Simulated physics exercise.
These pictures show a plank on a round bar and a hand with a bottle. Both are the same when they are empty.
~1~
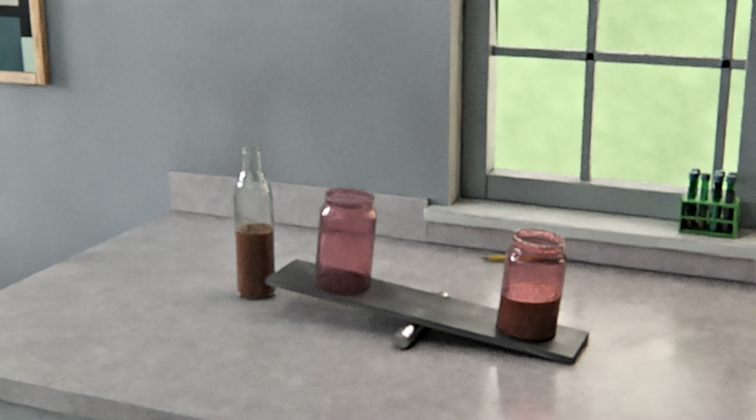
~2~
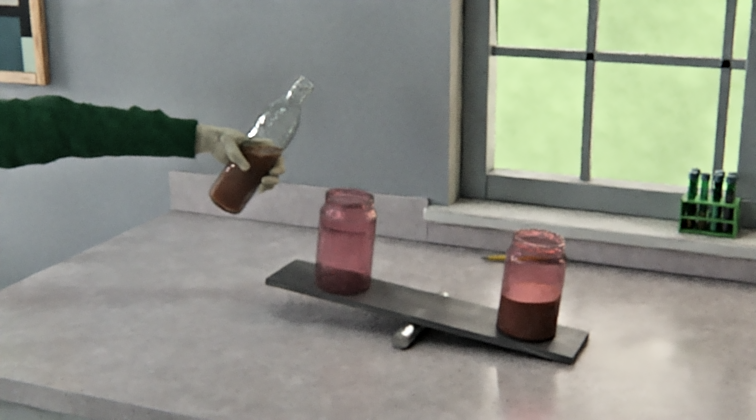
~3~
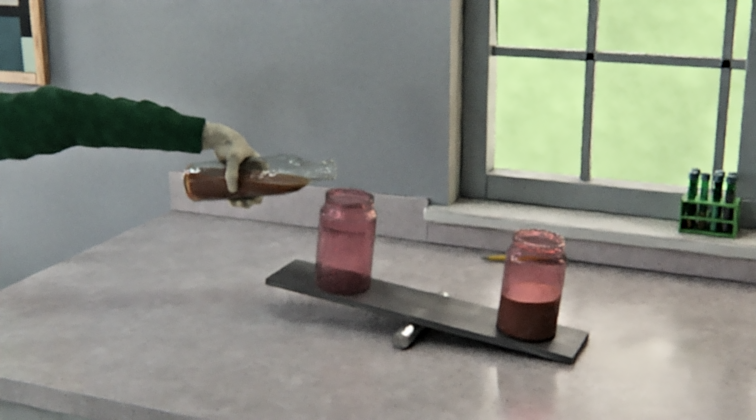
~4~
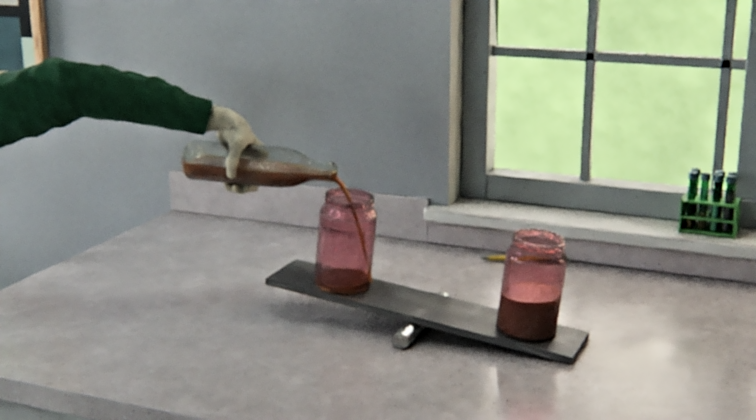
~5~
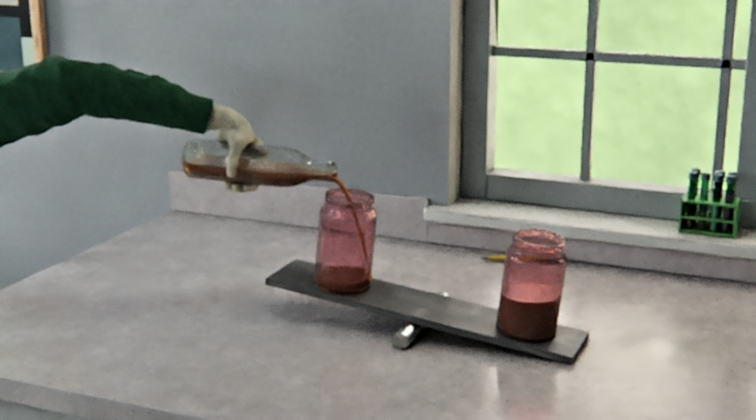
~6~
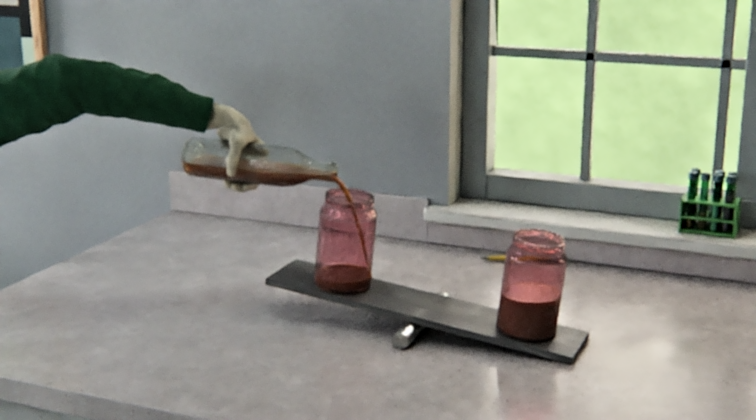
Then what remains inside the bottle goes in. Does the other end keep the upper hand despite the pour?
Yes, nothing changes.
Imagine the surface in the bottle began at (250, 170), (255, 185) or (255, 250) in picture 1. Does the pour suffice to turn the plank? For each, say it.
As listed: Tips over, tips over, holds still.
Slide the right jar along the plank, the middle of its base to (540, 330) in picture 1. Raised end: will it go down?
Once the pour is done, it stays where it is.
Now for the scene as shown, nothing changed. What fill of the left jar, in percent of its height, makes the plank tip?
Around 50 per cent, I'd say.
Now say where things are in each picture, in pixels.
Nothing is moving yet; bottle (254, 219) about half full; left jar (346, 238) empty, raised; right jar (533, 282) about a third full, on the low side, in the first picture.
The bottle is picked up; round bar (402, 339); left jar (346, 238) empty, in the second picture.
The bottle leans over the left jar; bottle (263, 176) tipped 80° with all of its load; left jar (346, 238) empty, in the third picture.
The cocoa is flowing; round bar (402, 339); left jar nearly empty, surface at (343, 277); right jar about a third full, surface at (531, 292), in the fourth picture.
The cocoa is flowing; bottle (263, 165) tipped 90° with nearly all of its load; left jar (346, 238) nearly empty, in the fifth picture.
The cocoa is flowing; round bar (402, 339); left jar nearly empty, surface at (343, 273); right jar about a third full, surface at (531, 292), in the sixth picture.
Next, the left jar is about a quarter full; the plank leans as before.
After that, the left jar is about a third full; the plank leans as before.
Finally, the left jar is about a third full; the plank leans as before.
